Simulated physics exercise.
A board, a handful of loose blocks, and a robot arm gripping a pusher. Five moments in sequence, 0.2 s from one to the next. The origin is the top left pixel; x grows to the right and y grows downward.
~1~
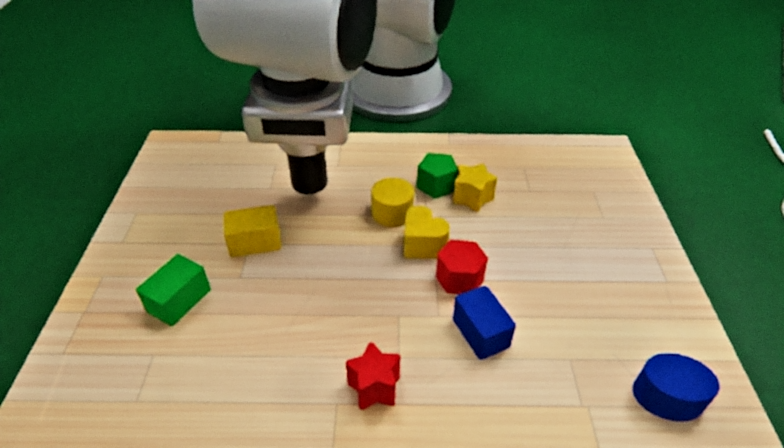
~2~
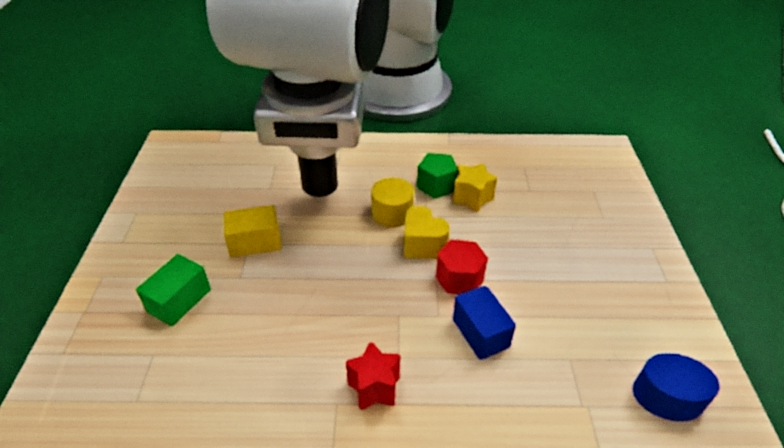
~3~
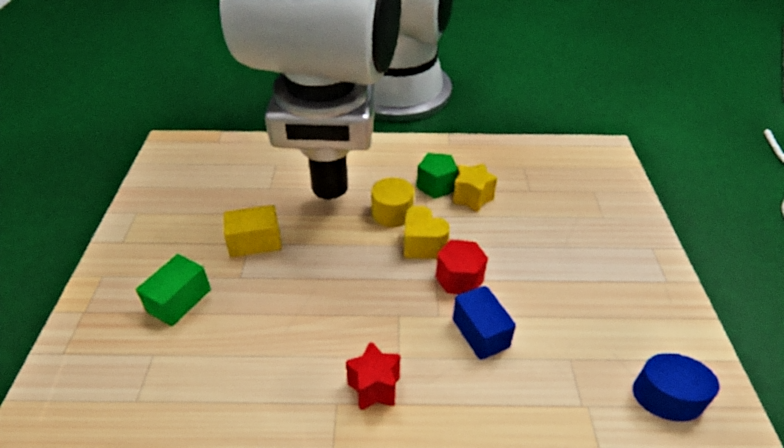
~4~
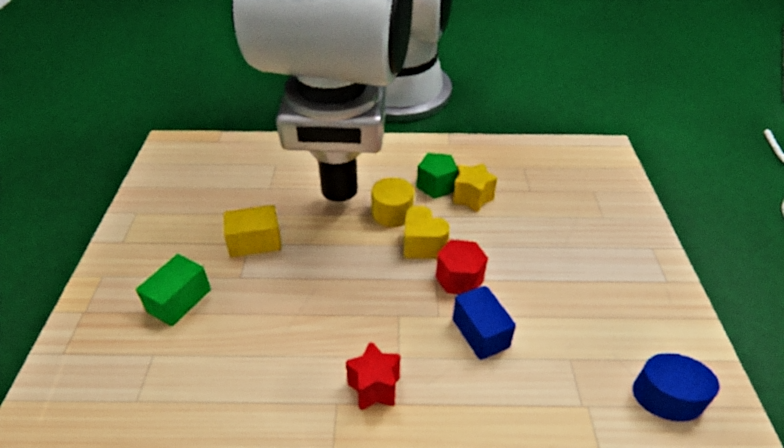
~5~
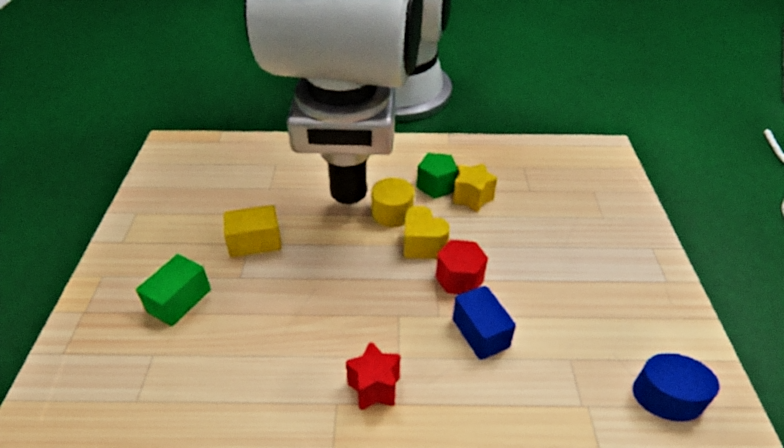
A robot arm holding a black pusher slid slowly to the right across the back of a wooden board, drawing close to a yellow round block, while all the colored blocks stayed still.
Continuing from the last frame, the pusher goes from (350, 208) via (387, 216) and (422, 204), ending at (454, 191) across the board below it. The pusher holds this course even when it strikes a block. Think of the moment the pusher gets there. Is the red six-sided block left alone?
Yes, that is how it ends up.
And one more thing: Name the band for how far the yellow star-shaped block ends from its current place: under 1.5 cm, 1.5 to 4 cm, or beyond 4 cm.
That one ends up 1.5 to 4 cm from where it is now.
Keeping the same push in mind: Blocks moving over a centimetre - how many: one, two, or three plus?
My answer is three or more.
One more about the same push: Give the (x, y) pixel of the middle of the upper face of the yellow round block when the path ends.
Roughly at (481, 191).
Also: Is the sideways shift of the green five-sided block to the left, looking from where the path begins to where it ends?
The answer is yes.
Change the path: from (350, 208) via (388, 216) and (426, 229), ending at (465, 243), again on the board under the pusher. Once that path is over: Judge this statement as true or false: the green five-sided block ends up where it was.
Answer: True.
On the path given first. One third of the way, pusher (388, 200); yellow round block (429, 192).
Two thirds of the way, pusher (424, 188); yellow round block (463, 190); green five-sided block (441, 161); yellow star-shaped block (492, 172), turned 35° anticlockwise.
At the end, pusher (456, 176); yellow round block (481, 191); green five-sided block (457, 147), turned 50° anticlockwise; red six-sided block not moved; yellow star-shaped block (501, 172), turned 60° anticlockwise.
